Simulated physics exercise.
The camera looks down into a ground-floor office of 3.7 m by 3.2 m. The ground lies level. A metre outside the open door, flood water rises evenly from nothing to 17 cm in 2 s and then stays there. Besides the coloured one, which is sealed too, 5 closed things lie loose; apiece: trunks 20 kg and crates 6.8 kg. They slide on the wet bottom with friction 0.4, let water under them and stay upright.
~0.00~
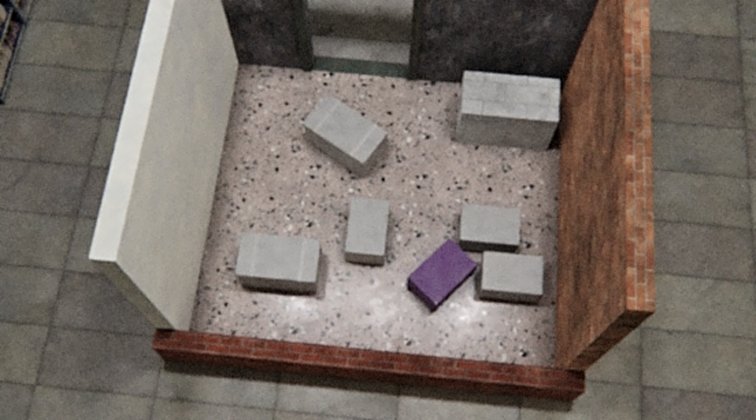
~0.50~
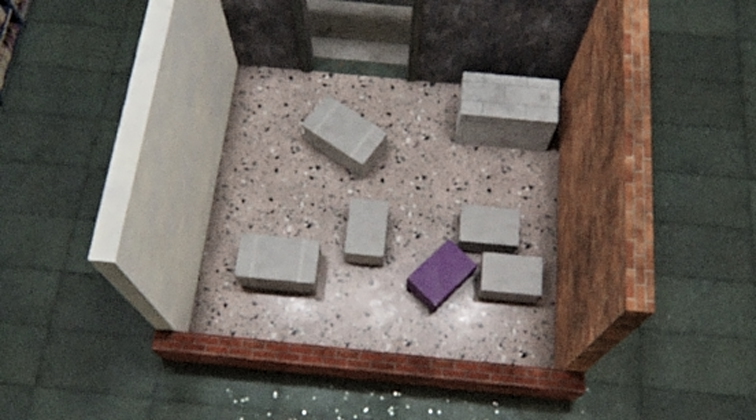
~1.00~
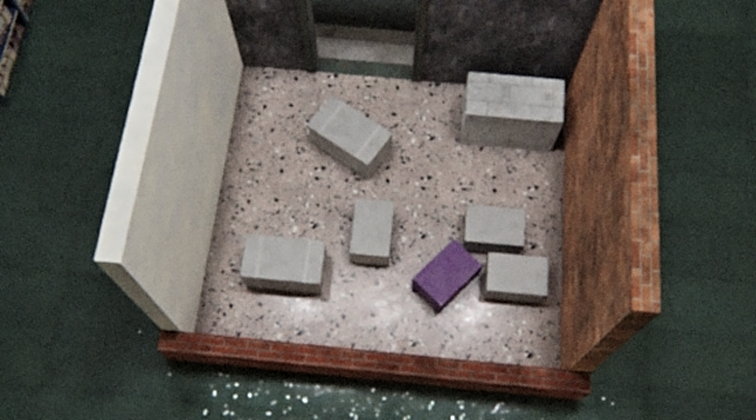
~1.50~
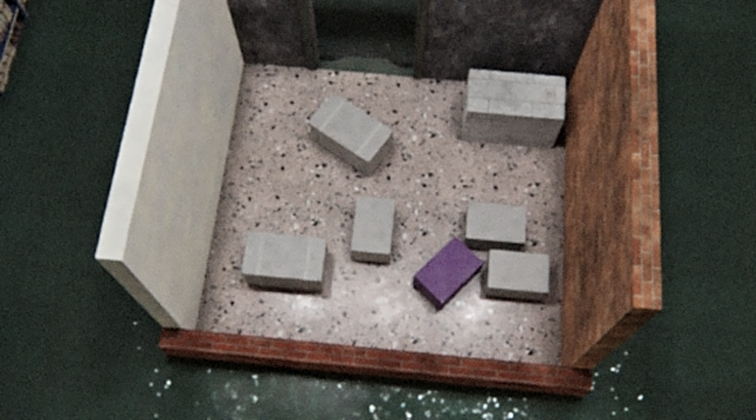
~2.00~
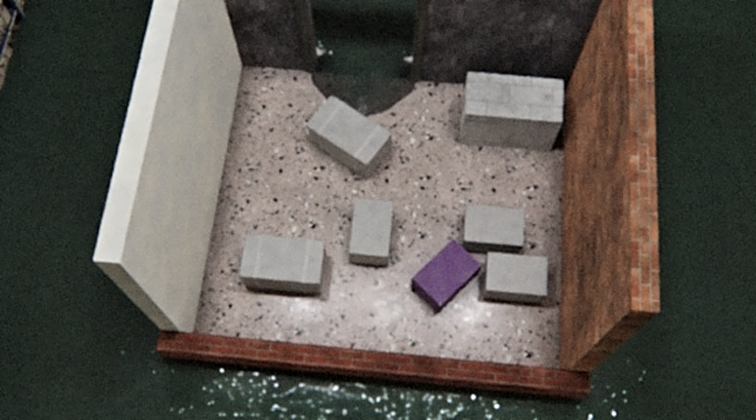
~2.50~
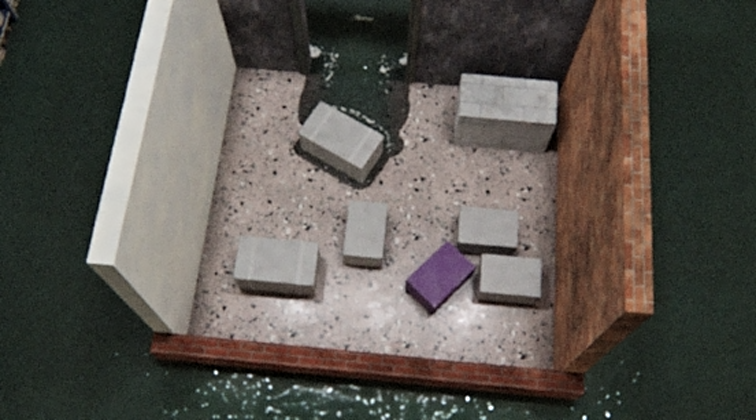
In a walled office, dark water enters through the open doorway while the blocks stay still.
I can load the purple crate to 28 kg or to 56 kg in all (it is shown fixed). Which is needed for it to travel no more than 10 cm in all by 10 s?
Verdict: The smaller load will do.
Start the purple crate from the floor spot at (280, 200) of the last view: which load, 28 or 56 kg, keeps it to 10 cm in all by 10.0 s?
Either load holds.
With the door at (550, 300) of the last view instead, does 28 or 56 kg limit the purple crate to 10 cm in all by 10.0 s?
Then only the larger load is enough.
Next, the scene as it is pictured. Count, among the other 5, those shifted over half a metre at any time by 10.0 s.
5 of them.
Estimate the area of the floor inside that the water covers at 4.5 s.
Roughly 8.0 m2.
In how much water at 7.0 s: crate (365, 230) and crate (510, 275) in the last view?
Roughly 9 and 6 cm.
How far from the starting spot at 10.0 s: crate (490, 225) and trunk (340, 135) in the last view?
In turn: 40 cm, 200 cm.
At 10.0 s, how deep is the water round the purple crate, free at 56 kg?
Roughly 11 cm.
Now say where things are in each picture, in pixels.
The first frame shows the purple crate at (443, 271) rests on the ground; 0.0 m2 under water; 0 of 6 have shifted.
The second frame shows the purple crate at (442, 272) rests on the ground; 0.0 m2 under water; 0 of 6 have shifted.
The third frame shows the purple crate at (448, 272), on the bottom; water covers 0.0 m2; 0 of 6 have shifted.
The fourth frame shows the purple crate at (449, 269), on the bottom; 0.0 m2 under water; 0 of 6 have shifted.
The fifth frame shows the purple crate at (447, 272) rests on the ground; water covers 0.4 m2; 0 of 6 have shifted.
The sixth frame shows the purple crate at (441, 273) rests on the ground; water covers 0.8 m2; 0 of 6 have shifted.
After 3.5 s the purple crate would be 0 cm from its start with 28 kg and 0 cm from its start with 56 kg; 0 cm of water round it then.
After 4.5 s the purple crate would be 0 cm from its start with 28 kg and 0 cm from its start with 56 kg; 5 cm of water round it then.
After 7.0 s the purple crate would be 0 cm from its start with 28 kg and 0 cm from its start with 56 kg; 5 cm of water round it then.
After 10.0 s the purple crate would be 0 cm from its start with 28 kg and 0 cm from its start with 56 kg; 11 cm of water round it then.
